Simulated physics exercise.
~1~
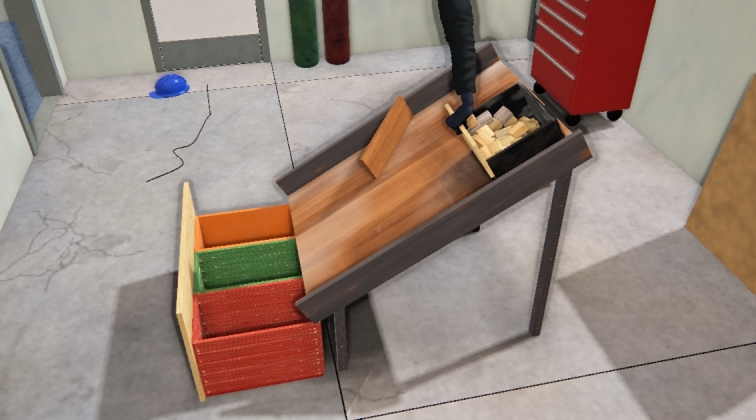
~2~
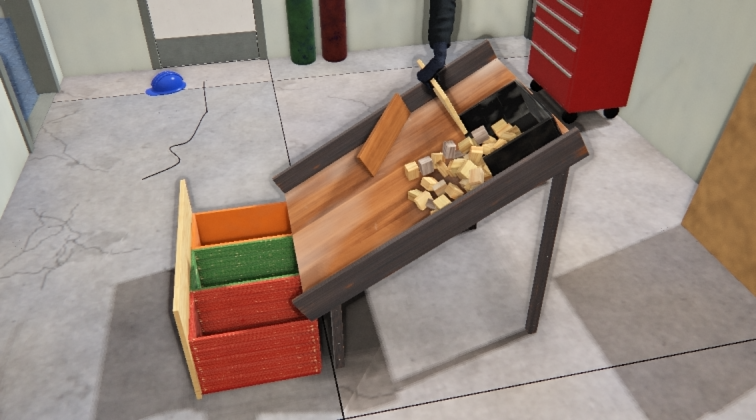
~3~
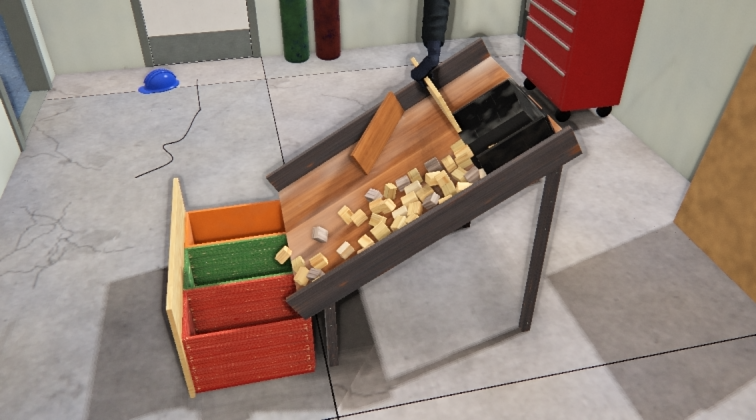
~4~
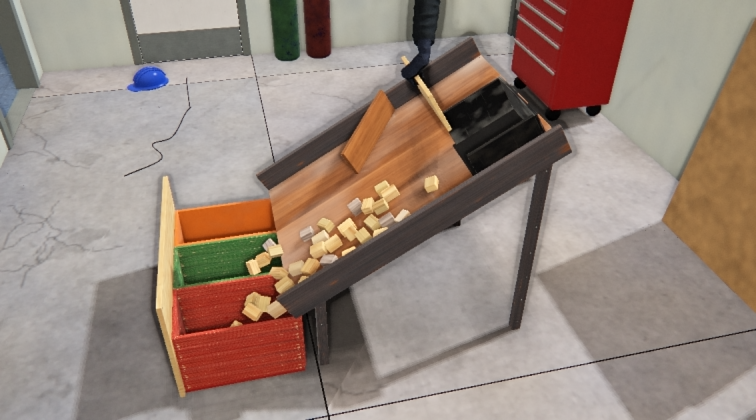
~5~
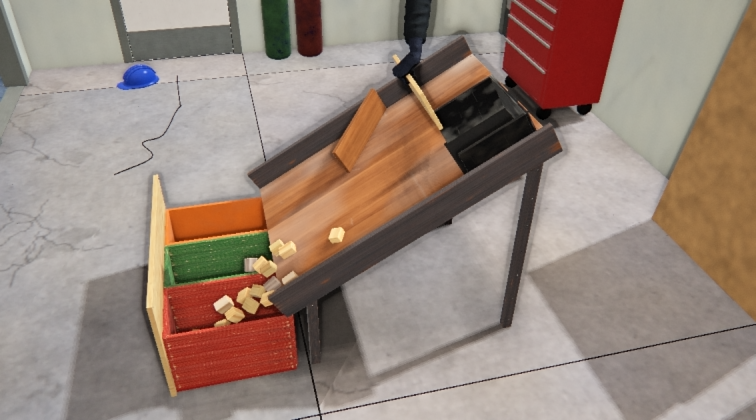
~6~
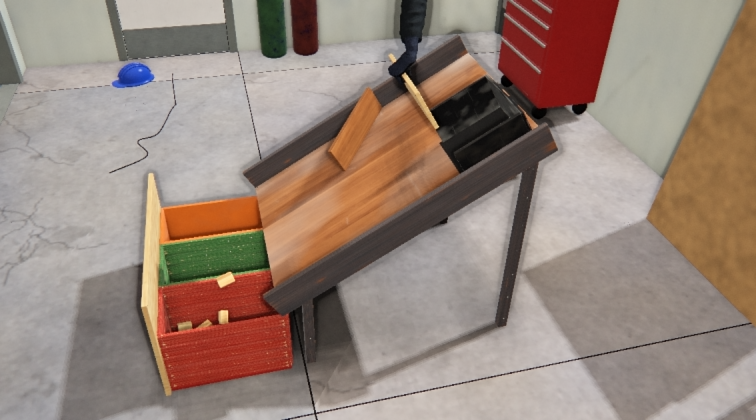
The clip shows a dark arm swinging a gate aside from a black pen atop a sloping wooden table, releasing small wooden blocks that tumble down and left past an angled board, most dropping into a red bin and others into a green one, leaving the slope empty.
